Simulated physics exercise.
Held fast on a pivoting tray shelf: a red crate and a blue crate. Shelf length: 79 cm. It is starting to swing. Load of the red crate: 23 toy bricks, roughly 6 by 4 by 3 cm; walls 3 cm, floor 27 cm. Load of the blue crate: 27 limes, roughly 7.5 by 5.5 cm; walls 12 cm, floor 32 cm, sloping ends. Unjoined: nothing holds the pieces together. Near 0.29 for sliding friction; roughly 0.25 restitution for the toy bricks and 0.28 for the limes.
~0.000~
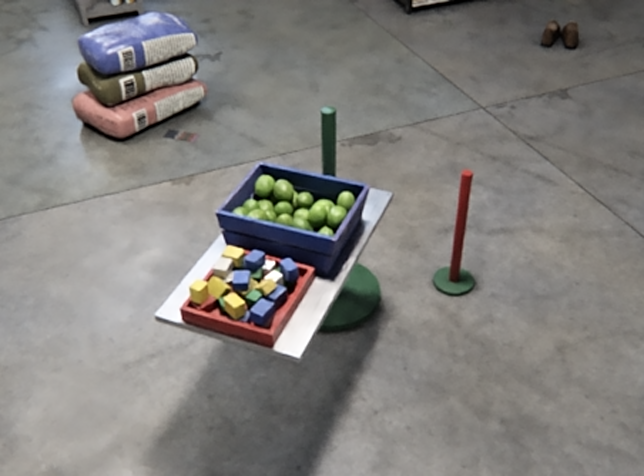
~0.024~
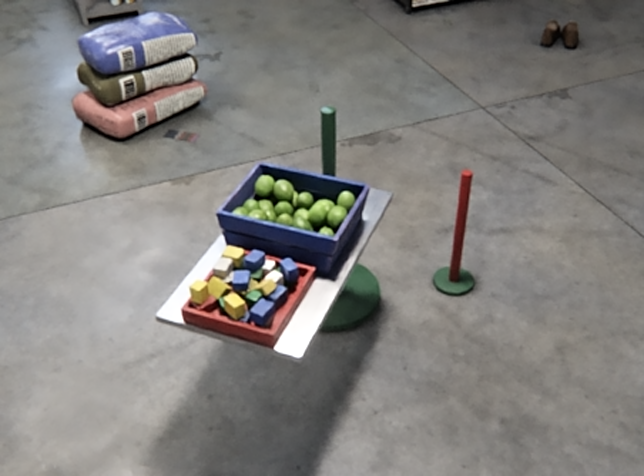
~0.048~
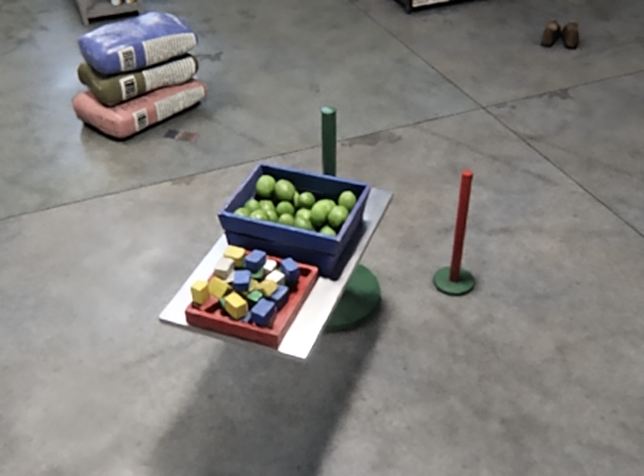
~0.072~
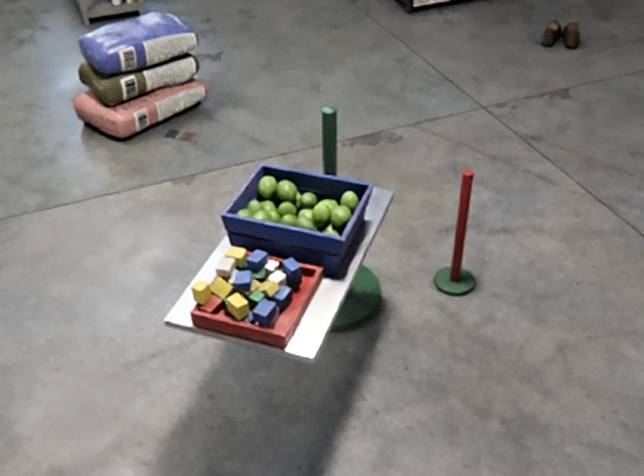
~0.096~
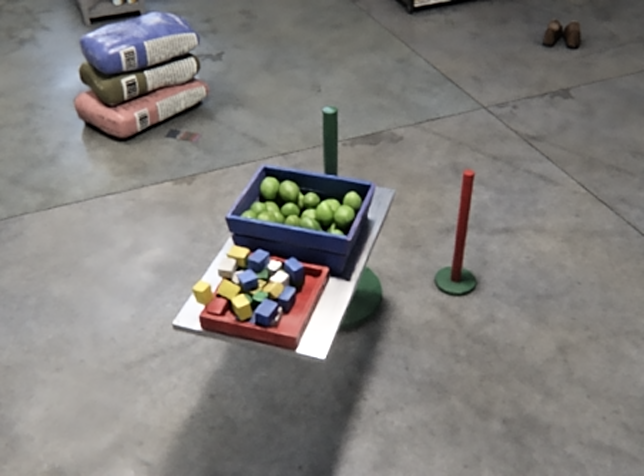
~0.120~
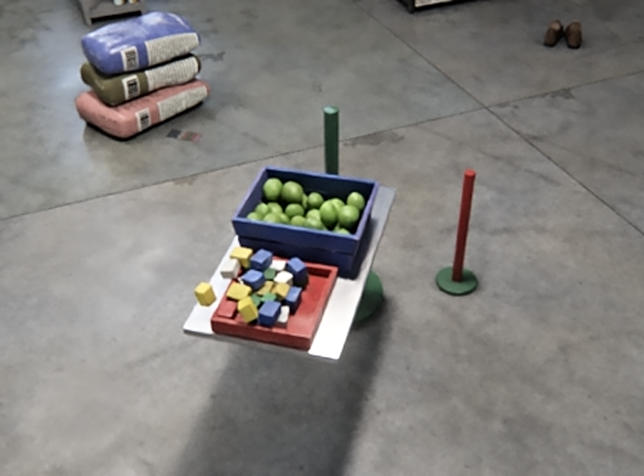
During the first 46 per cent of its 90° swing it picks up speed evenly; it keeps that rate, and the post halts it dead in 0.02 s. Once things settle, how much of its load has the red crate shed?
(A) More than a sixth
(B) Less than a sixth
A.
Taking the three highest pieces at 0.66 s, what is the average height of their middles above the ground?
I'd say near 64 cm.
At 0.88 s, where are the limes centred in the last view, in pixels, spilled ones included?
Around (418, 185).
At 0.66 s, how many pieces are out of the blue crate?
Roughly 0 for the blue crate.
After 0.46 s, end of the swing.
After 0.54 s, the red crate is down by 8 of 23 and the blue crate has all 27.
After 0.66 s, the red crate is down by 10 of 23 and the blue crate has all 27.
After 0.88 s, the red crate is down by 10 of 23 and the blue crate has all 27.
When it is over (at 1.31 s), the red crate is down by 10 of 23 and the blue crate has all 27. Asked share, 10 of 23, 43 per cent.
